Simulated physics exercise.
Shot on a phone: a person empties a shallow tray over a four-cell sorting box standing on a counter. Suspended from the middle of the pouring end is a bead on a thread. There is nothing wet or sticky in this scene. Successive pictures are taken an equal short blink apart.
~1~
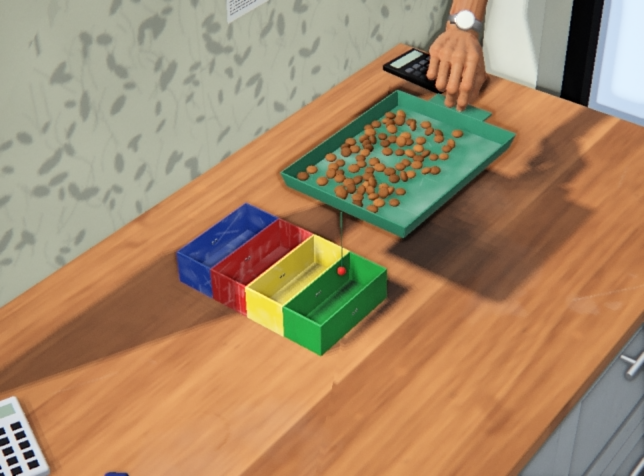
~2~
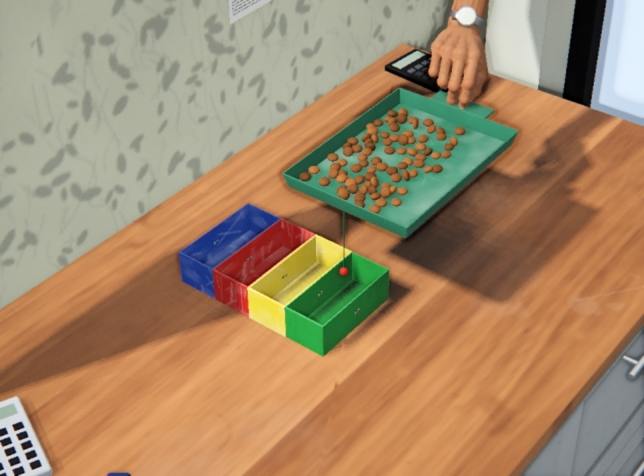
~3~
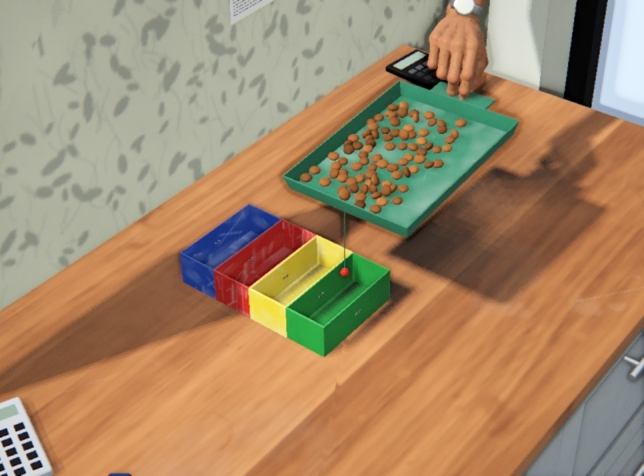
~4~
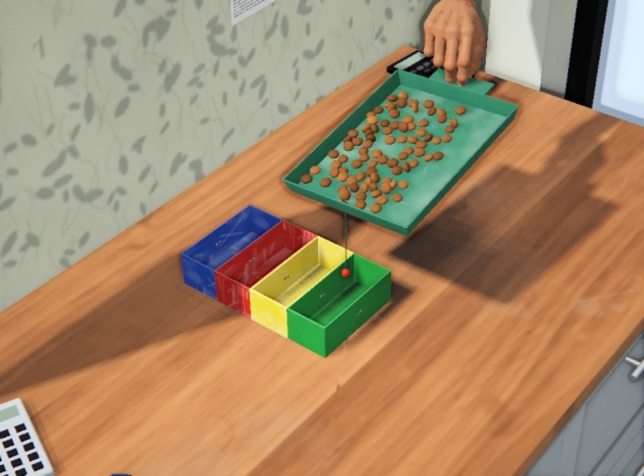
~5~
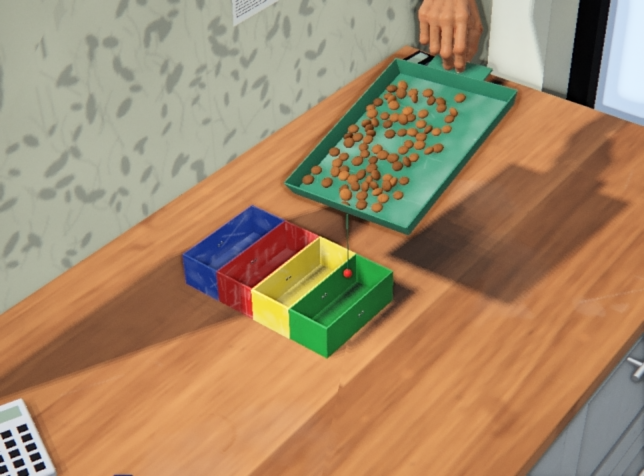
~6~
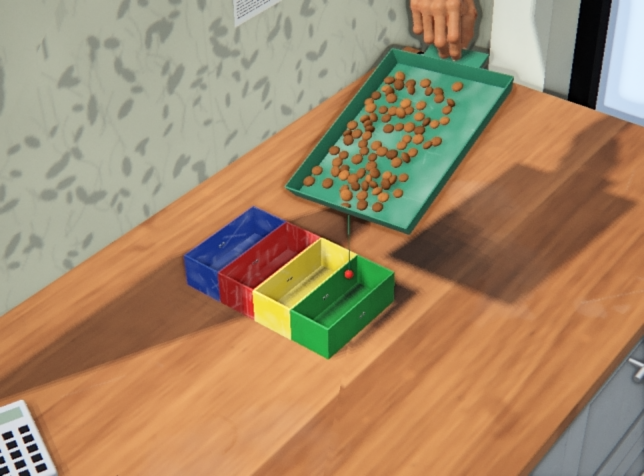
The clip shows a hand raising the far end of a green tray of small brown pieces, steepening its tilt, above a counter with blue, red, yellow and green compartments, while a red bead hangs from the tray's near edge.
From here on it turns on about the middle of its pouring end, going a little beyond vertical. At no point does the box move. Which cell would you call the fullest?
I would call the yellow cell the fullest.
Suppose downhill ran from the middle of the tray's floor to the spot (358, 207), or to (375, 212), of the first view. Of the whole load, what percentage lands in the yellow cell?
The share is 30 per cent in the first and 0 per cent in the second.
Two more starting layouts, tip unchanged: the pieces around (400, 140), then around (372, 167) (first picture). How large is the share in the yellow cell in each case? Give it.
About 50 and 60 per cent.
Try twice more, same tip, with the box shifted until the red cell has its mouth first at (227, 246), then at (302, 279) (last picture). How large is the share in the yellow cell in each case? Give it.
Roughly 30 per cent, then roughly 20 per cent.
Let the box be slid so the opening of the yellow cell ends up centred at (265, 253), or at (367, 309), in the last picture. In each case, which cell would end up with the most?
It would be the green one the first time and that blue cell the second time.
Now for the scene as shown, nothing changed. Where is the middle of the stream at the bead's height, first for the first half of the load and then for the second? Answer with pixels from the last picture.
About (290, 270), and after that about (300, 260).
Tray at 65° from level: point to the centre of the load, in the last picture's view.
Somewhere near pixel (326, 178).
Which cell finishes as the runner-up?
Ranked second: The red one.
Soon, tray tipped steeply; nearly all on the tray; a stray few falling or outside the box.
A while on, tray tipped past a quarter turn; about a quarter on the tray; about a quarter in the yellow cell; about a quarter in the red cell; a small part in the green cell; about a quarter falling or outside the box.
Towards the end, tray tipped past a quarter turn; about half in the yellow cell; about a quarter in the red cell; about a quarter in the green cell.
Finally, tray tipped past a quarter turn; about half in the yellow cell; about a quarter in the red cell; about a quarter in the green cell; none in the blue cell.
